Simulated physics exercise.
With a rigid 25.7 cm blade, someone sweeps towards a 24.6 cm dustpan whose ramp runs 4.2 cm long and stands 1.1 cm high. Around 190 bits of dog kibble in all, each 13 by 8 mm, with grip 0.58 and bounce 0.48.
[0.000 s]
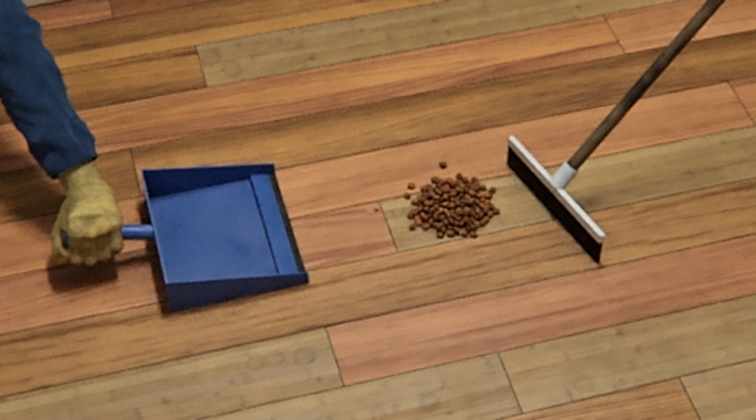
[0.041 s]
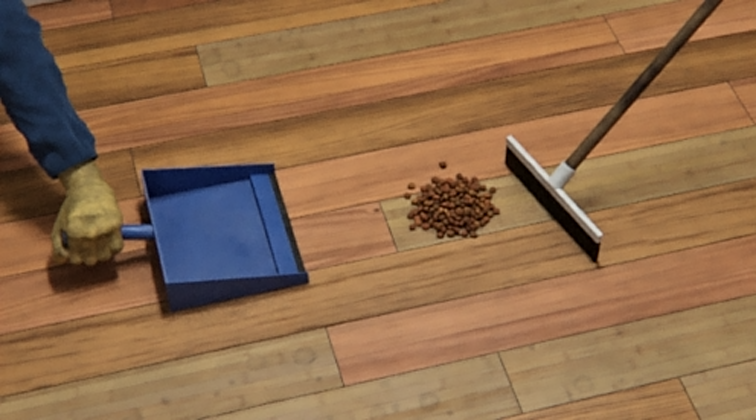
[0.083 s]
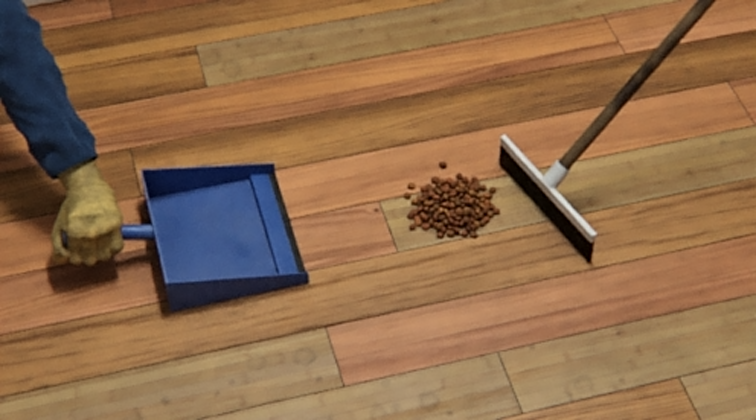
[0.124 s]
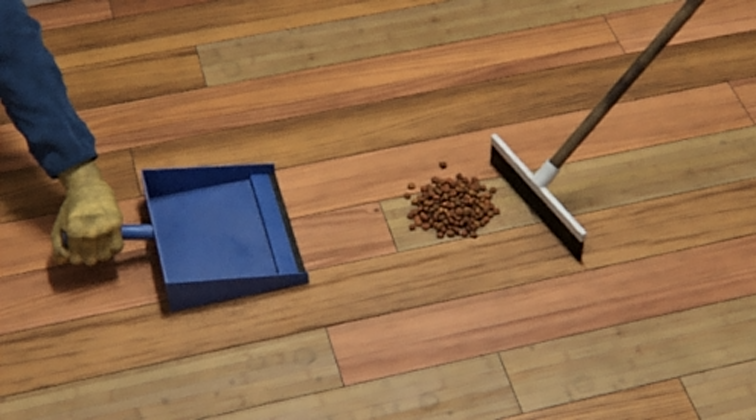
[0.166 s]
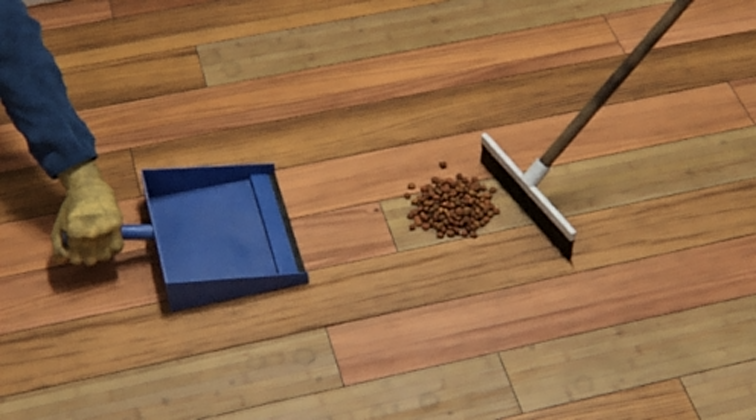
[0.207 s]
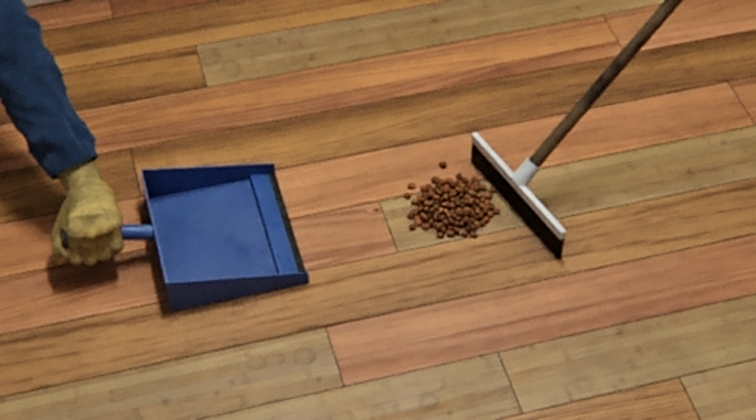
A squeegee-like blade on a pole slides left across wooden planks to brown kibble.
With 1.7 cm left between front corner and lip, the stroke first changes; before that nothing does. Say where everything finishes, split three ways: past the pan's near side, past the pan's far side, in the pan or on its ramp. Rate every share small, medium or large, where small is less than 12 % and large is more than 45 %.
Ratings - past the pan's near side: Small; past the pan's far side: Small; in the pan or on its ramp: Small.
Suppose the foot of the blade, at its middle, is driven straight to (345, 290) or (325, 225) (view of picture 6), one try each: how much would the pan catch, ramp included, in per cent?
I'd expect about 20 percent, then about 10 percent.
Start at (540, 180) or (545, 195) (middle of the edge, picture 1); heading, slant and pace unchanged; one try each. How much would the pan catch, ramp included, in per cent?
Some 0 and 0 per cent.
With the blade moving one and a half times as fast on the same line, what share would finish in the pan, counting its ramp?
Roughly 0 in a hundred.
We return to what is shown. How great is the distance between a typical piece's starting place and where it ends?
Median: Approx. 24 cm.
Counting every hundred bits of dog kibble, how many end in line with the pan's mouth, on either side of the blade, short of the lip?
I'd say close to 95 per cent of them.
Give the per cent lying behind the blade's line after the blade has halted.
Close to 20 percent.
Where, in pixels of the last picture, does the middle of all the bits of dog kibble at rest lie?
Centre at rest: Approx. (318, 221) px.
After 0.62 s, middle of the blade 22 cm from the lip; 0 % over the lip, far side 0 %, near side 0 %.
After 0.90 s, middle of the blade 12 cm from the lip; 0 % over the lip, far side 0 %, near side 5 %.
Then, at 1.29 s, middle of the blade 5 cm from the lip; 0 % over the lip, far side 5 %, near side 5 %.
At rest (1.6 s), near side 5 %, far side 5 %, pan 0 %, in front of the lip or behind the blade 95 %.
